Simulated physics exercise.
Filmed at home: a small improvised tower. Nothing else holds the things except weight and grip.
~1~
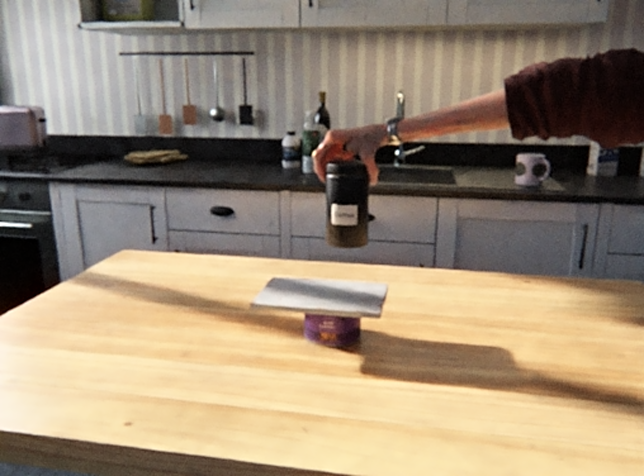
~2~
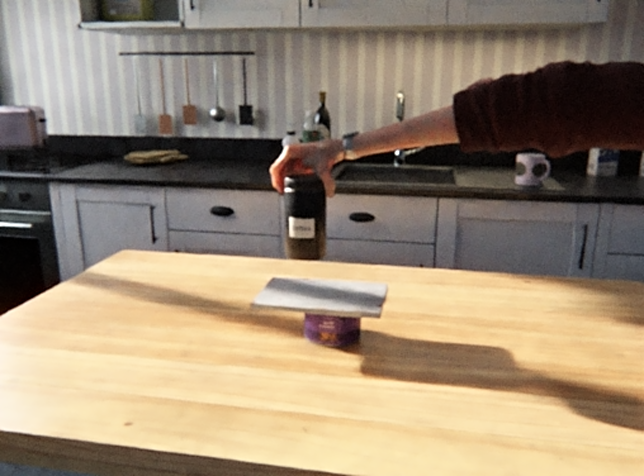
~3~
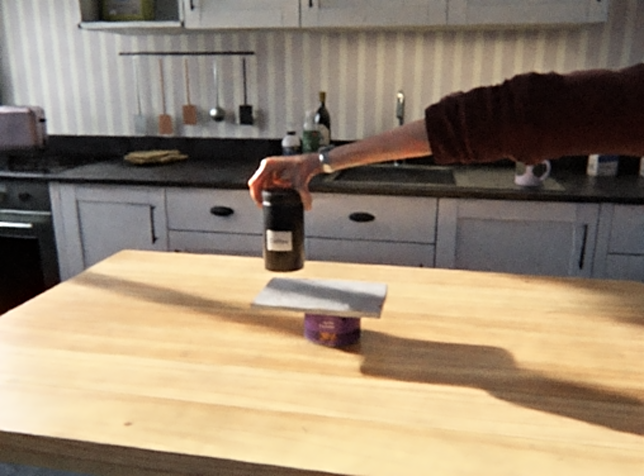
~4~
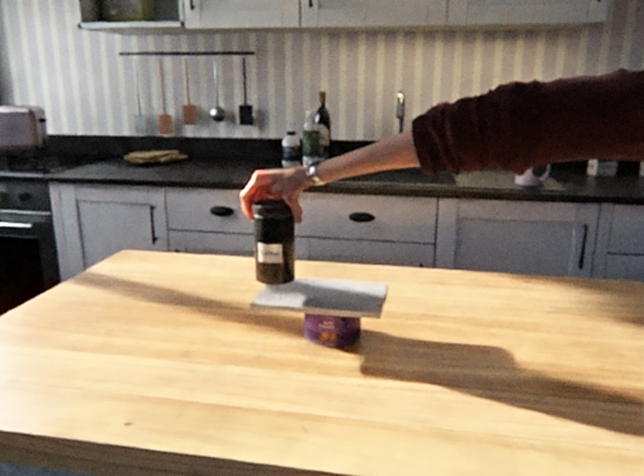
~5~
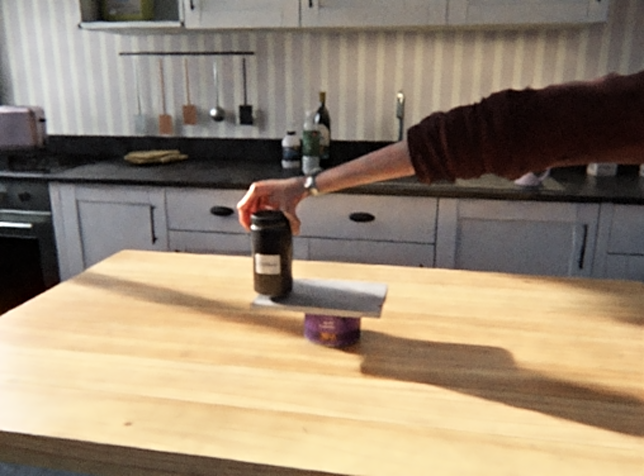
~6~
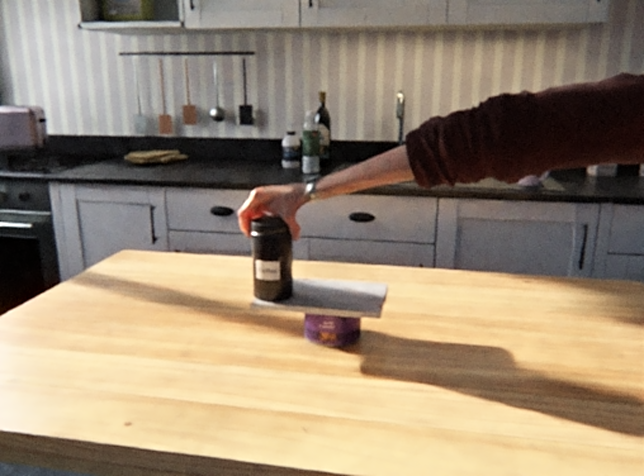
A hand lowering a black jar leftward and down onto the left end of a board resting on a small purple tin.
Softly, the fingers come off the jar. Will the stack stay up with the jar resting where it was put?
The tower does not remain standing.
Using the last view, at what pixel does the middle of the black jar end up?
Look near (224, 311) in the final picture.
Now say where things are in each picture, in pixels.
The first frame shows coming down; black jar (347, 204); white board (322, 296).
The second frame shows coming down; black jar (306, 216); white board (322, 296).
The third frame shows coming down; black jar (284, 229); white board (322, 296).
The fourth frame shows coming down; black jar (275, 241); white board (322, 296).
The fifth frame shows coming down; black jar (272, 252); white board (322, 296).
The sixth frame shows set down, still held; black jar (272, 258); white board (322, 296).
Then, 0.30 s after the last picture, black jar tipped 20° from how it was near (259, 271); white board tipped 20° from how it was.
Then, 0.40 s after the last picture, black jar now fallen; white board tipped 49° from how it was.
Then, 0.50 s after the last picture, white board tipped 65° from how it was.
Then, 1.00 s after the last picture, white board tipped 39° from how it was.
At rest, fallen, black jar; tipped over in the stack, white board; purple tub in place. Seen from the same camera at the end, black jar near (224, 311). The stack comes apart.
